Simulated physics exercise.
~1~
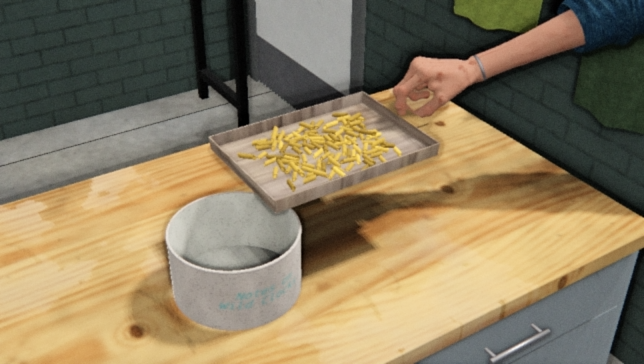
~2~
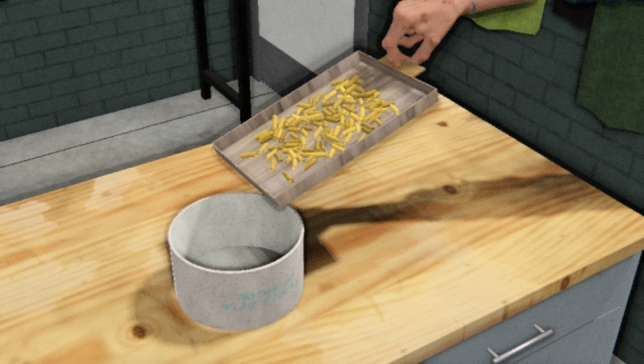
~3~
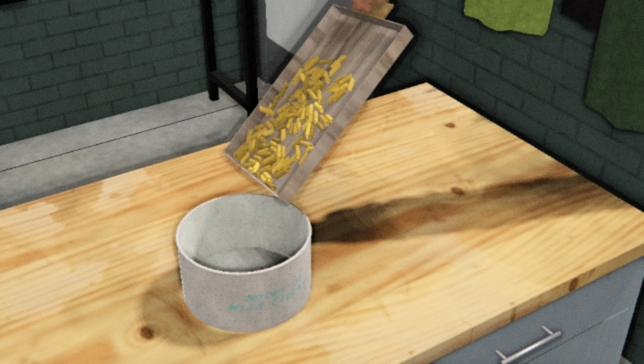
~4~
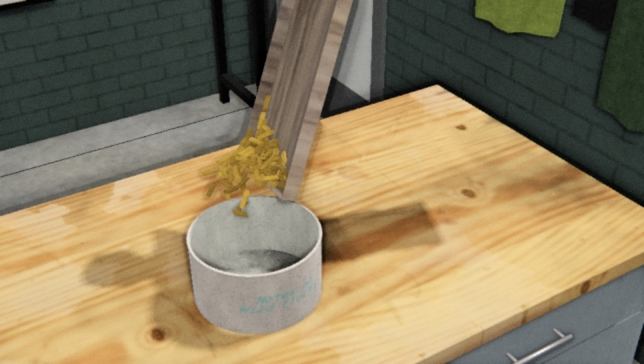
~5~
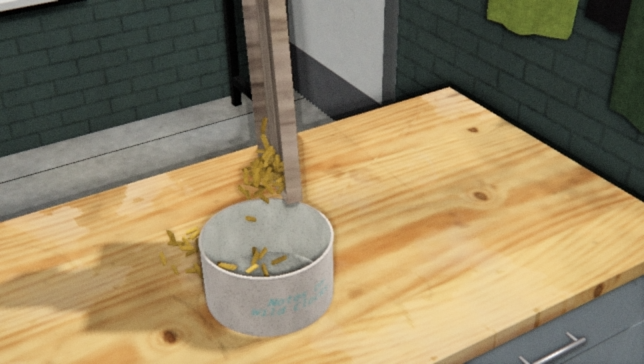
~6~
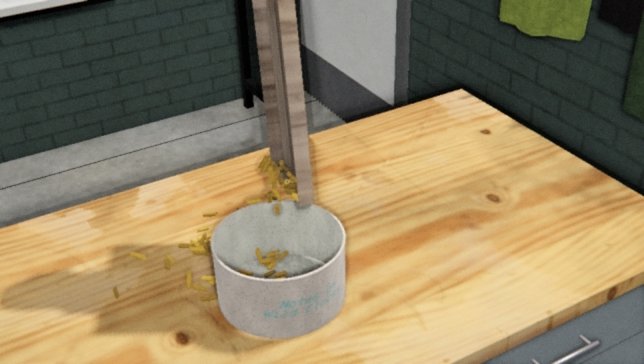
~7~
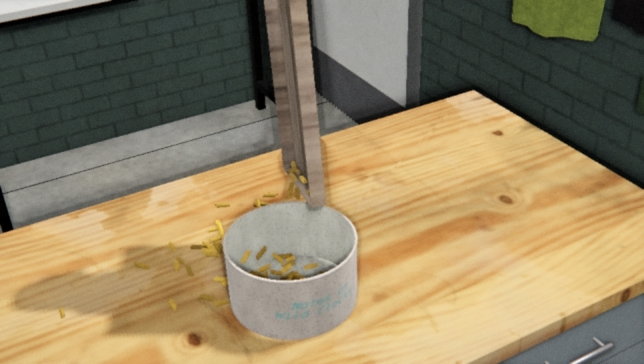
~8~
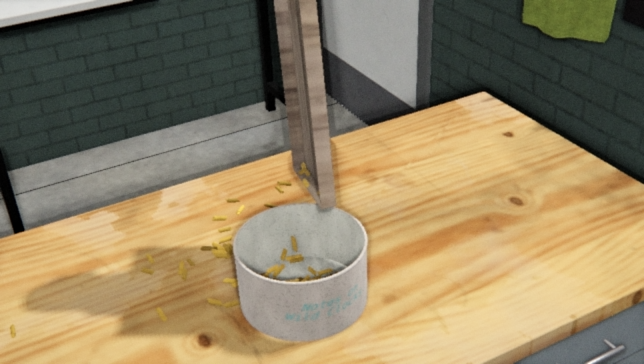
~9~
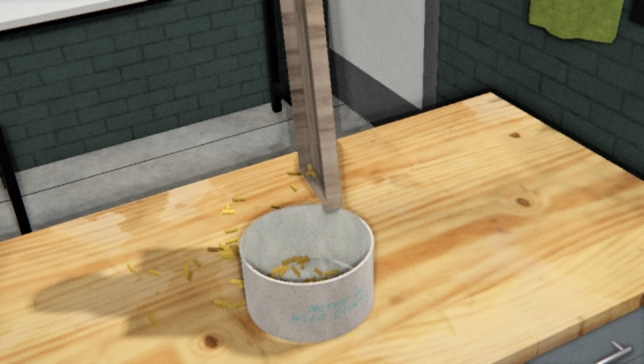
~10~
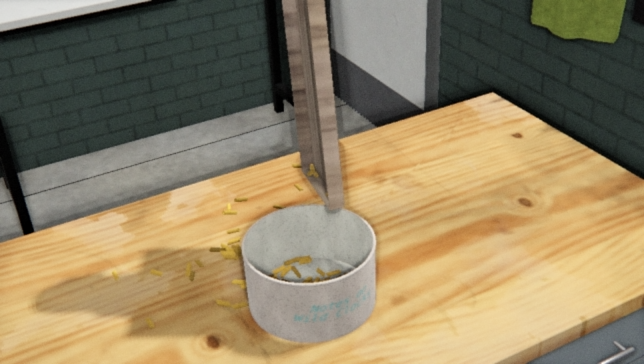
Wooden tray of dry pasta tipping upright by hand over a round grey pot, spilling many pieces onto the wooden counter.
